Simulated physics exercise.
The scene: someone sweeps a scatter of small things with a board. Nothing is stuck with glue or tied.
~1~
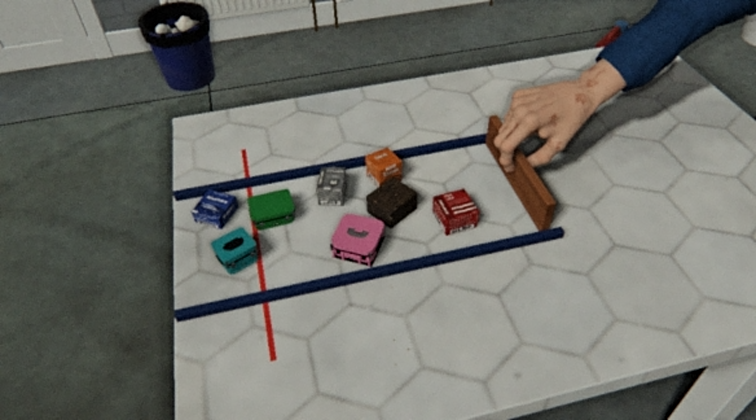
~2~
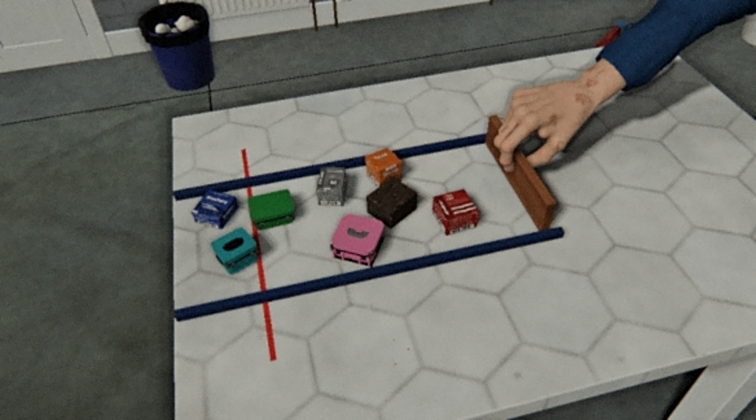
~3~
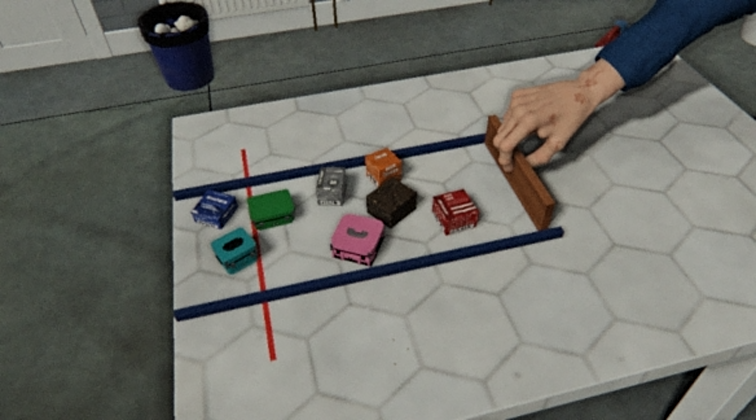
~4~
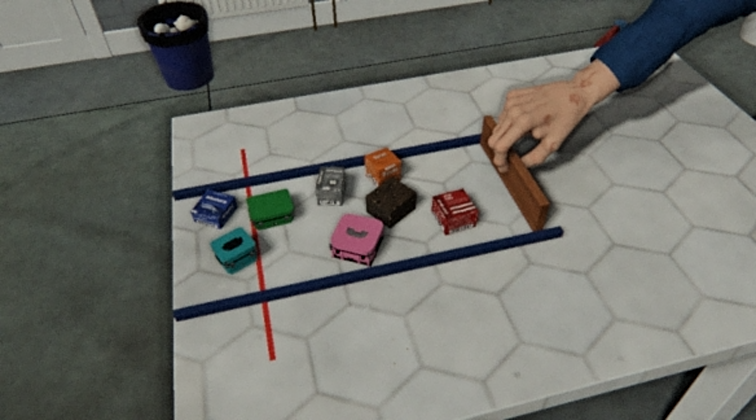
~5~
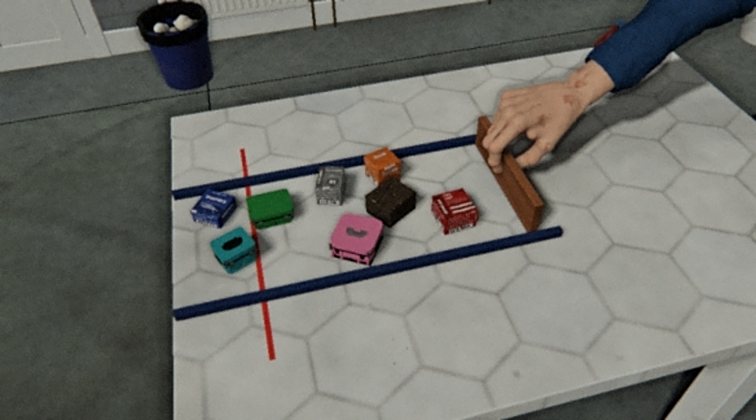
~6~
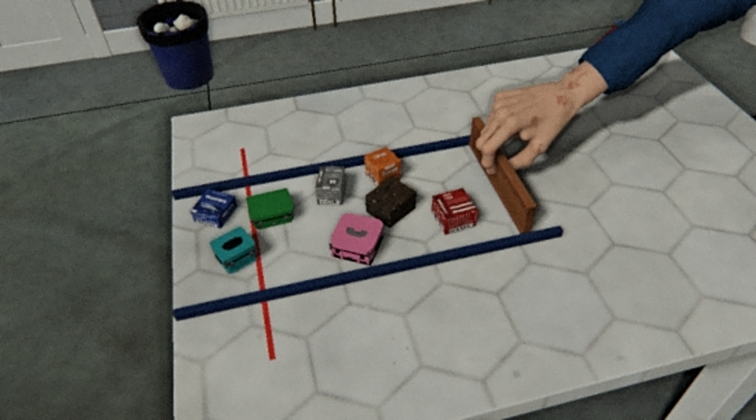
A hand slides a wooden board slightly left toward small colourful boxes that stay still.
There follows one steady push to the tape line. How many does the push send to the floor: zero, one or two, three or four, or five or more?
Well, a single one or a pair drops off the table this time.
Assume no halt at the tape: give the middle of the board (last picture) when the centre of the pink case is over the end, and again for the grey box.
The pink case puts it at (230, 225), the grey box at (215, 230).
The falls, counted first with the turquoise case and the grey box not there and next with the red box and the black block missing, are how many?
Counts - first: 1; second: 0.
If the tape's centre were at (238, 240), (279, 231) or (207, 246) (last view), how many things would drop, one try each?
In order: 3, 0 and 5.
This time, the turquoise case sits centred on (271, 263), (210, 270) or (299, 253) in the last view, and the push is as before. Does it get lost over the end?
In the given order it drops away, drops away and drops away.
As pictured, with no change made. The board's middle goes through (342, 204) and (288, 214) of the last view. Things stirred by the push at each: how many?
Tally: First 6; then 8.
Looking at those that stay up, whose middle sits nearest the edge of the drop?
I'd say the blue box.
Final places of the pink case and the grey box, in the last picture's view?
In the last picture the pink case sits around (198, 279) and the grey box around (206, 206).
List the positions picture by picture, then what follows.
Blue box (215, 209); turquoise case (236, 252); green case (272, 211); board (517, 171); tape (256, 237), in the first picture.
Turquoise case (236, 252); pink case (358, 240), in the second picture.
Green case (272, 210); grey box (332, 186), in the third picture.
Blue box (215, 209); red box (454, 212), in the fourth picture.
Turquoise case (235, 251); board (506, 172), in the fifth picture.
Blue box (214, 209); turquoise case (235, 251); green case (271, 210); board (500, 173); tape (255, 236), in the sixth picture.
A little later, none off yet; blue box at rest near (214, 209); turquoise case at rest near (235, 251); green case at rest near (271, 210).
Next, none off yet; blue box shifted a little near (204, 208); turquoise case shifted about its own width near (196, 260); green case shifted about its own width near (221, 228).
When it is over, the number that fall off is one or two; down, turquoise case.
